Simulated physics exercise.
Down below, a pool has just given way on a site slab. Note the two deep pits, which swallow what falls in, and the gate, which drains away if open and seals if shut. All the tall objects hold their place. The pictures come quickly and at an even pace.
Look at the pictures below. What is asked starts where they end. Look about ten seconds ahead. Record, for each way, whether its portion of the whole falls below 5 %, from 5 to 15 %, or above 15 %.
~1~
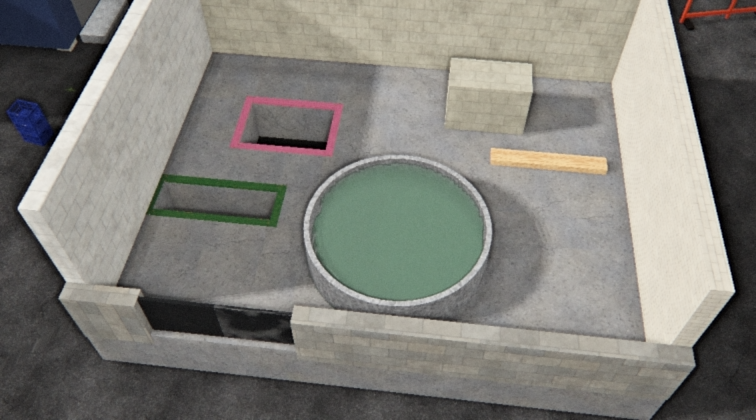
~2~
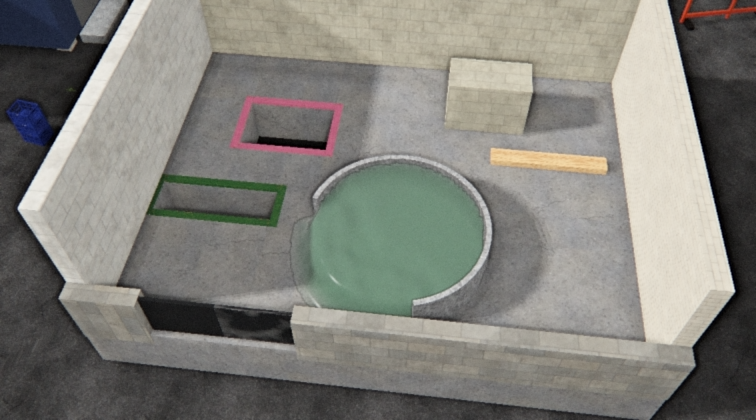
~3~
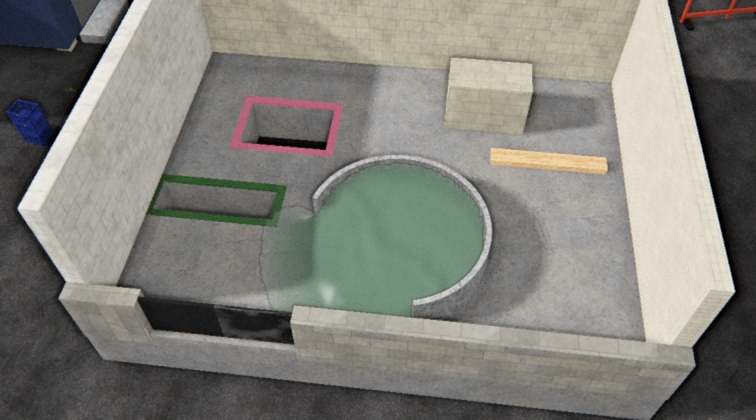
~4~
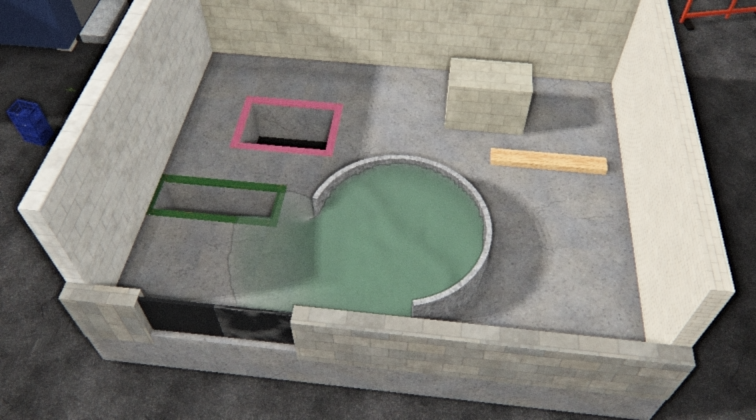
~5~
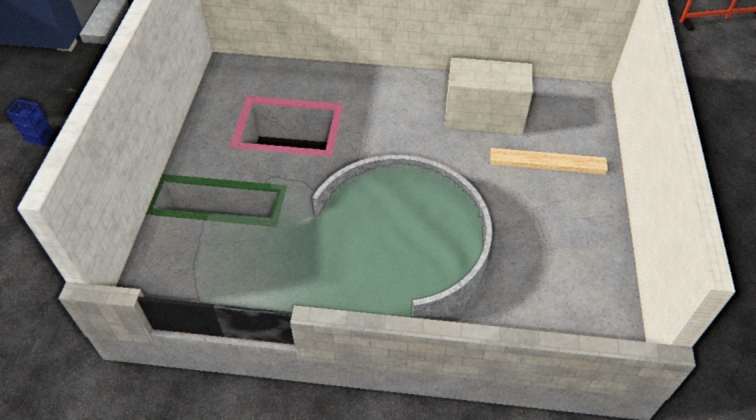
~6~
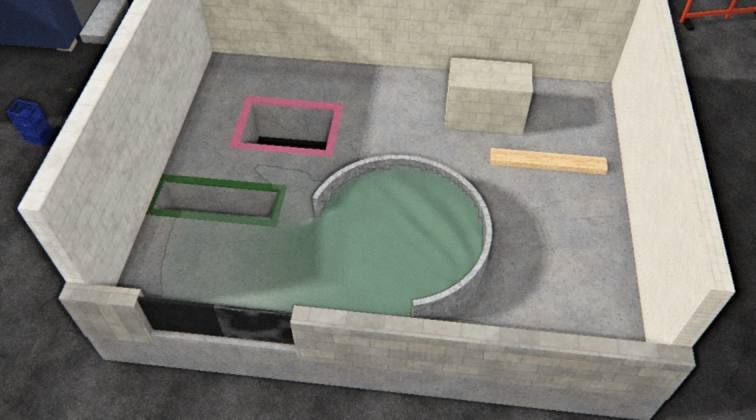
In order: The gate stays lower than five per cent. The pink pit stays lower than five per cent. The green pit goes higher than fifteen per cent.
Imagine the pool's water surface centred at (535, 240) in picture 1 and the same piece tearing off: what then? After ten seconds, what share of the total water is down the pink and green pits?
Tally in per cent - pink pit 6; green pit 55.
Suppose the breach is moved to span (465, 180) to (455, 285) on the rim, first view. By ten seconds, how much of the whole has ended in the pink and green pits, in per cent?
Pink: 12 percent; green: 4 percent.
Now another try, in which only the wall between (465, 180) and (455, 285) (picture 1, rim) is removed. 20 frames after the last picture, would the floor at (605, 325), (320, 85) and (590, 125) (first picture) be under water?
Note, points one to three: Reached and soaked / unreached / reached and soaked.
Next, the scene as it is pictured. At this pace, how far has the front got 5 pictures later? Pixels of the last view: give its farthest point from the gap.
Somewhere about (621, 342).
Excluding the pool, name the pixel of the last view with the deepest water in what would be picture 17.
I'd point to (106, 313).
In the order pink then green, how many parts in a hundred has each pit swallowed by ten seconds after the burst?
Close to 2 per cent, and close to 64 per cent.
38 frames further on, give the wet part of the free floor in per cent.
That comes to about 40 per cent.
A moment on, water covers 25 % of the floor; the gate 0 %, the pink pit 0 %, the green pit 2 %.
Next, water covers 30 % of the floor; the gate 0 %, the pink pit 0 %, the green pit 7 %.
Then, water covers 35 % of the floor; the gate 0 %, the pink pit 0 %, the green pit 27 %.
Later, water covers 40 % of the floor; the gate 0 %, the pink pit 0 %, the green pit 51 %.
In the end, water covers 45 % of the floor; the gate 0 %, the pink pit 2 %, the green pit 64 %.
